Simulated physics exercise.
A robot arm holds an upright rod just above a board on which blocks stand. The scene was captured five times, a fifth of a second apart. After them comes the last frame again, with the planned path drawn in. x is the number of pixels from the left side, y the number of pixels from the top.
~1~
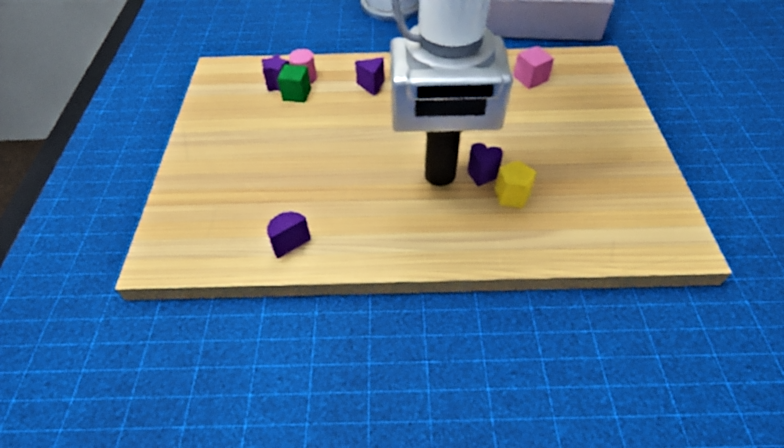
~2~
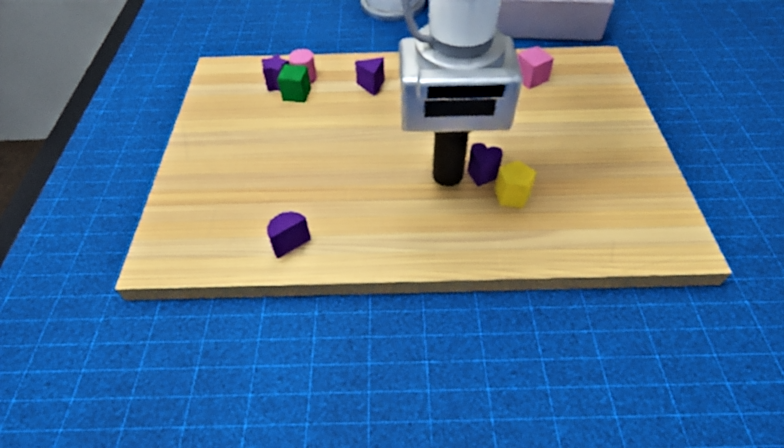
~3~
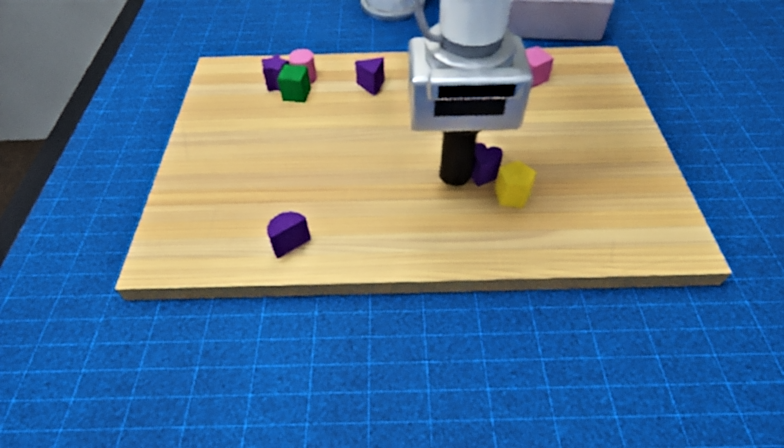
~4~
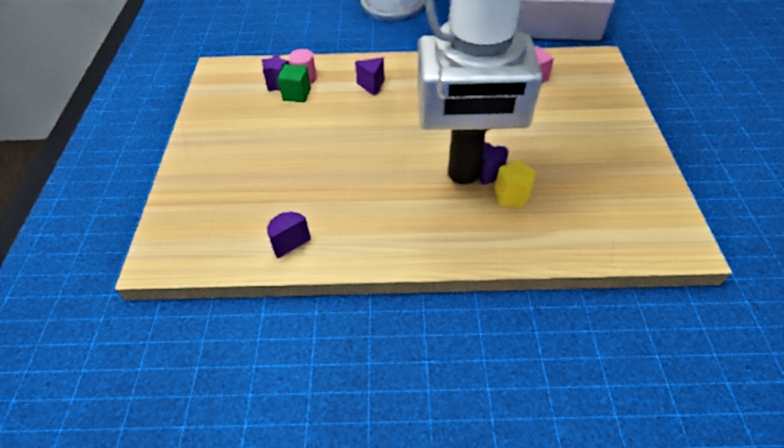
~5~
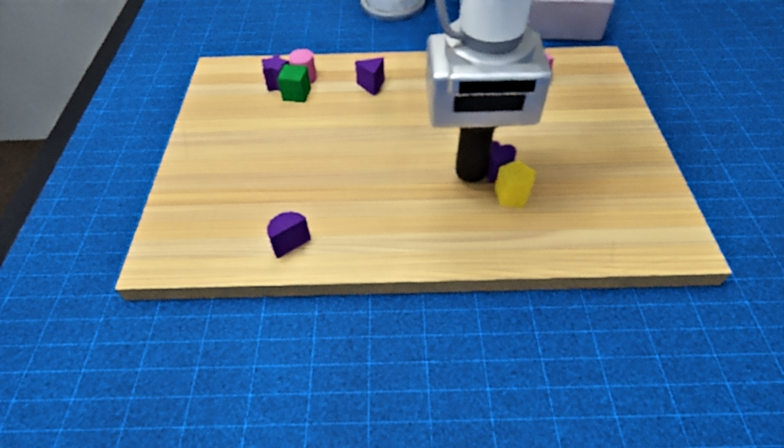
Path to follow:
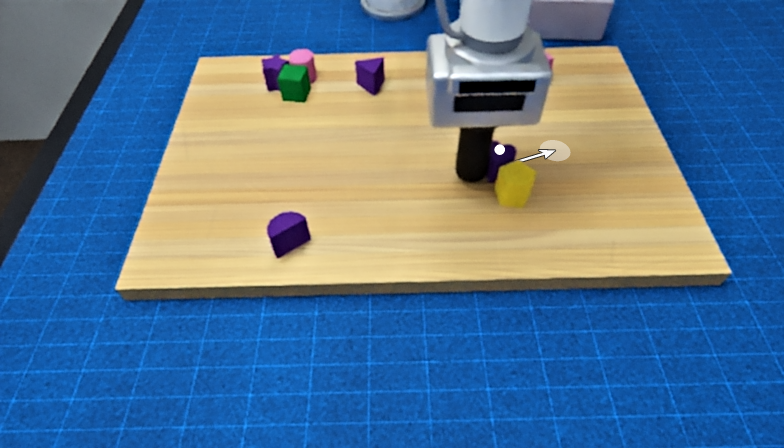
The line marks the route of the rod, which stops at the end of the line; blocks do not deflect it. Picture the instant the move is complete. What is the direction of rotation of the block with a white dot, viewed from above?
Its rotation is clockwise.
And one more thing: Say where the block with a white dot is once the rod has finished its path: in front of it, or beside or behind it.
I predict the rod still has it in front.
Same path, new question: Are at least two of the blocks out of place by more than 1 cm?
My answer is no.
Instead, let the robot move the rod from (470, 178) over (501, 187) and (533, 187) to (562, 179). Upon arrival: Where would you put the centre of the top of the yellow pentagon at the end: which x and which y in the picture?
I predict (561, 188).
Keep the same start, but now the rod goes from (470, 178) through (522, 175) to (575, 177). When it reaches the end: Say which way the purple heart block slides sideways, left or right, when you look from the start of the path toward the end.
To the left.
The drawn path runs from (470, 178) directly to (555, 150); the dot is on the purple heart block.
The first path, step by step. One third of the way, rod (501, 161); purple heart block (532, 142), turned 15° clockwise.
Two thirds of the way, rod (529, 152); purple heart block (561, 134), turned 25° clockwise.
At the end, rod (557, 144); purple heart block (590, 127), turned 30° clockwise; yellow pentagon not moved.
